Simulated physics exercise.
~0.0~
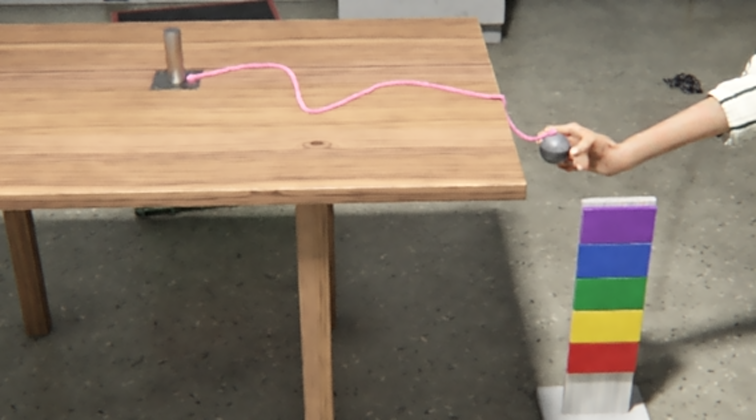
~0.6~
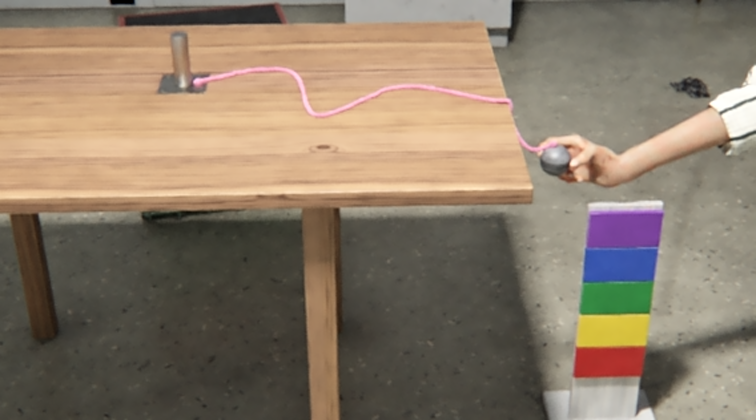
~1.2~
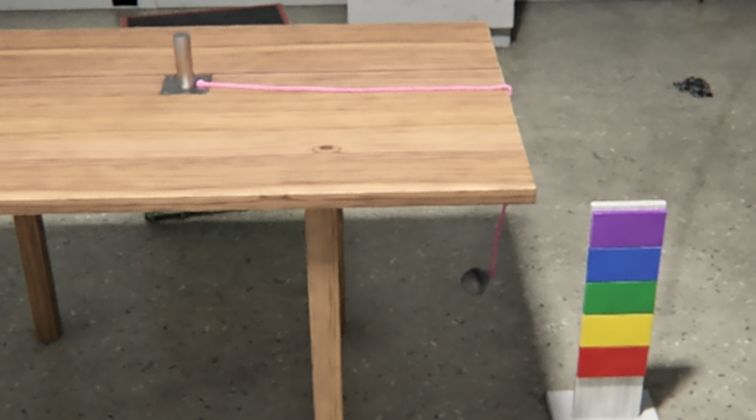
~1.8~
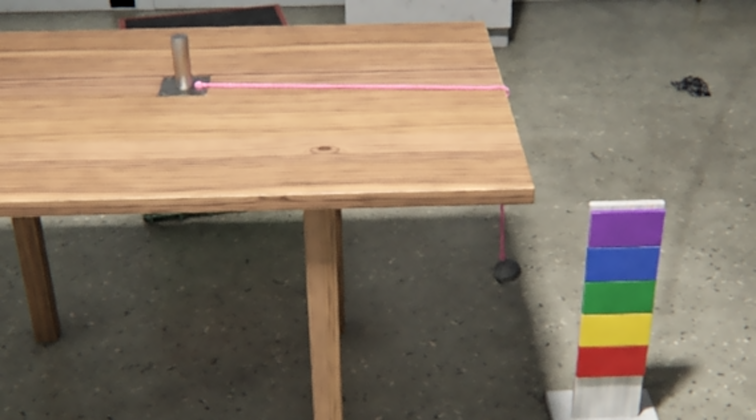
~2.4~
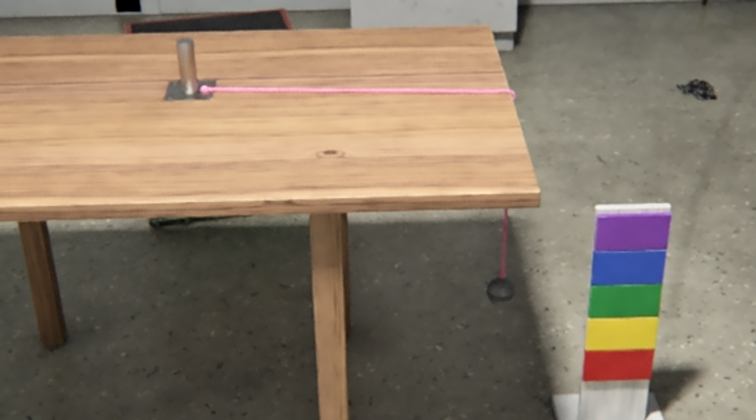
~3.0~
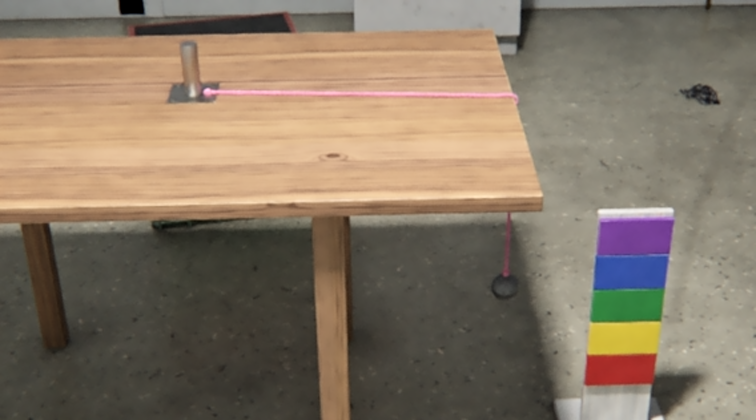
A hand reaching in from the right holds a grey ball just past the right end of a wooden table, seen from slightly above in a room with a speckled grey floor. A slack pink shoelace winds across the tabletop from a short metal post on a plate to the ball. At right stands a board striped purple, blue, green, yellow and red. The hand lets go and withdraws, and the ball drops below the table edge, pulling the lace straight. It swings slightly, then hangs nearly still, level with the green band.
